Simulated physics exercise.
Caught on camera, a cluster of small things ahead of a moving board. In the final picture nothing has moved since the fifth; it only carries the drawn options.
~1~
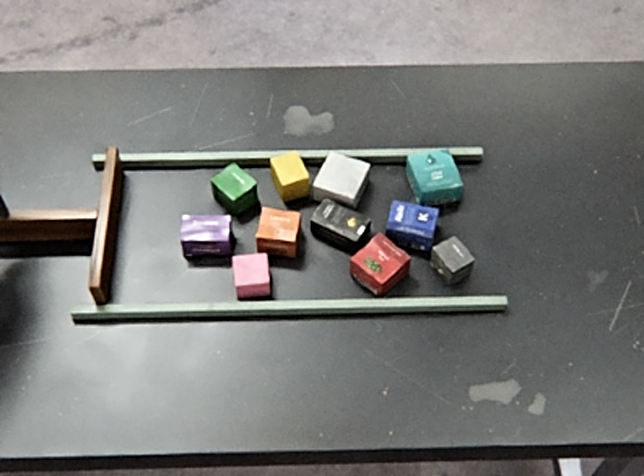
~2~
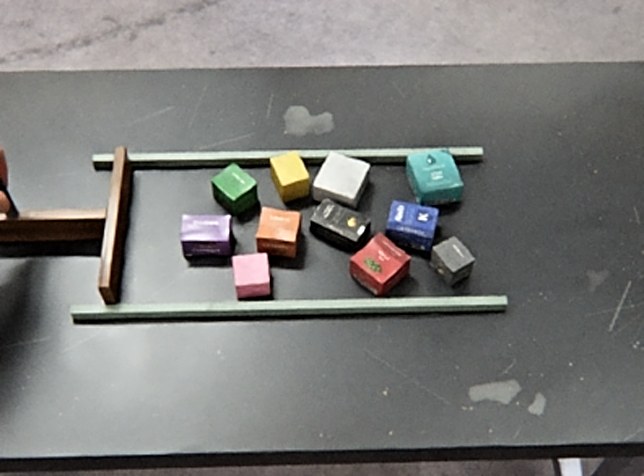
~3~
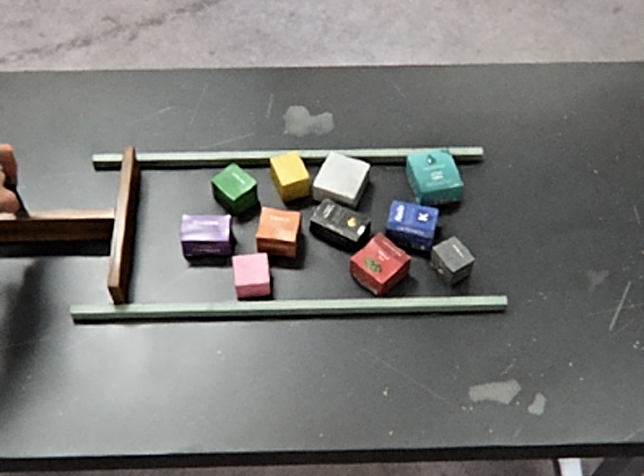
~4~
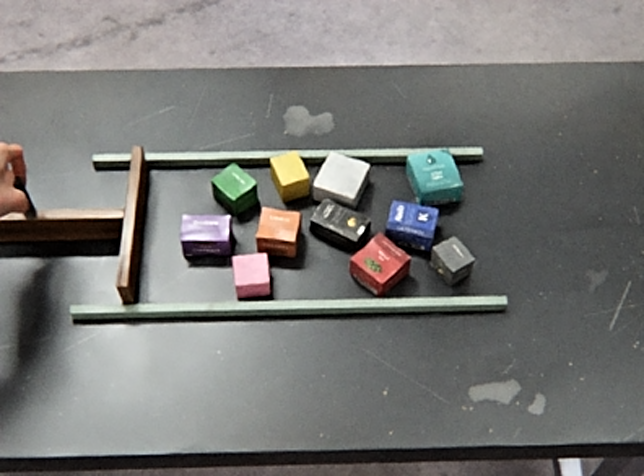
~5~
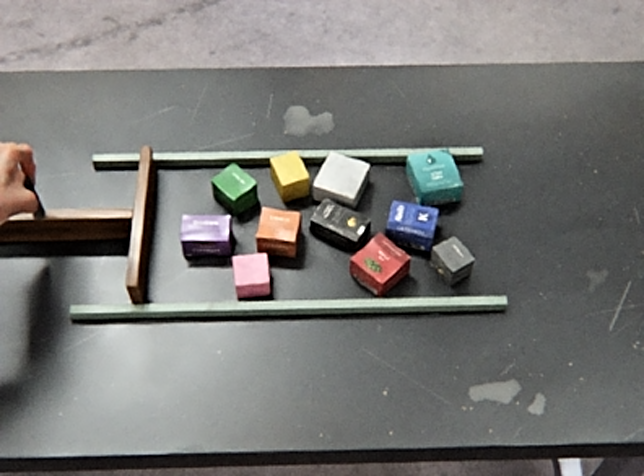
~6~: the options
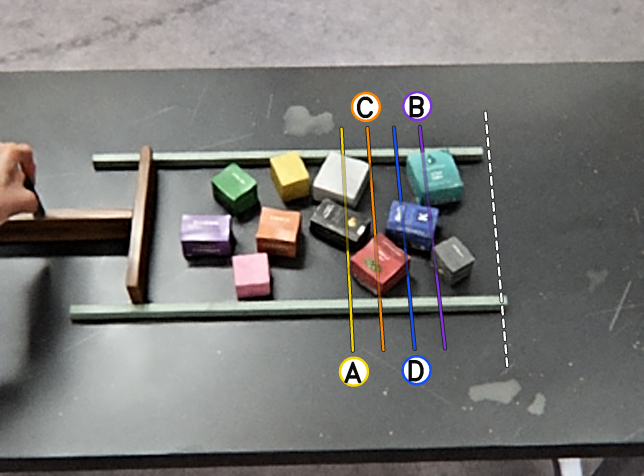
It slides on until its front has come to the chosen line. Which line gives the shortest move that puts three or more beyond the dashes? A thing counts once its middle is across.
D.
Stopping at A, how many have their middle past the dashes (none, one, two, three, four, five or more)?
It has one across.
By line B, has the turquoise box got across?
By then, yes.
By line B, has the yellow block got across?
By then, no.
On the marked copy, A at (347, 230); B at (431, 229); C at (375, 230); D at (403, 229); the dashed line at (495, 227).
Taking D. A third of the way, board (234, 210); grey packet (452, 261); turquoise box (434, 179); none across.
Two thirds of the way, board (327, 209); blue box (497, 219); grey packet (453, 261); none across.
When it is over, board (401, 207); blue box (568, 217); black packet (516, 215); three across.
As for the rest, A gets only one across; B gets five across, but is farther than needed; C gets only one across.
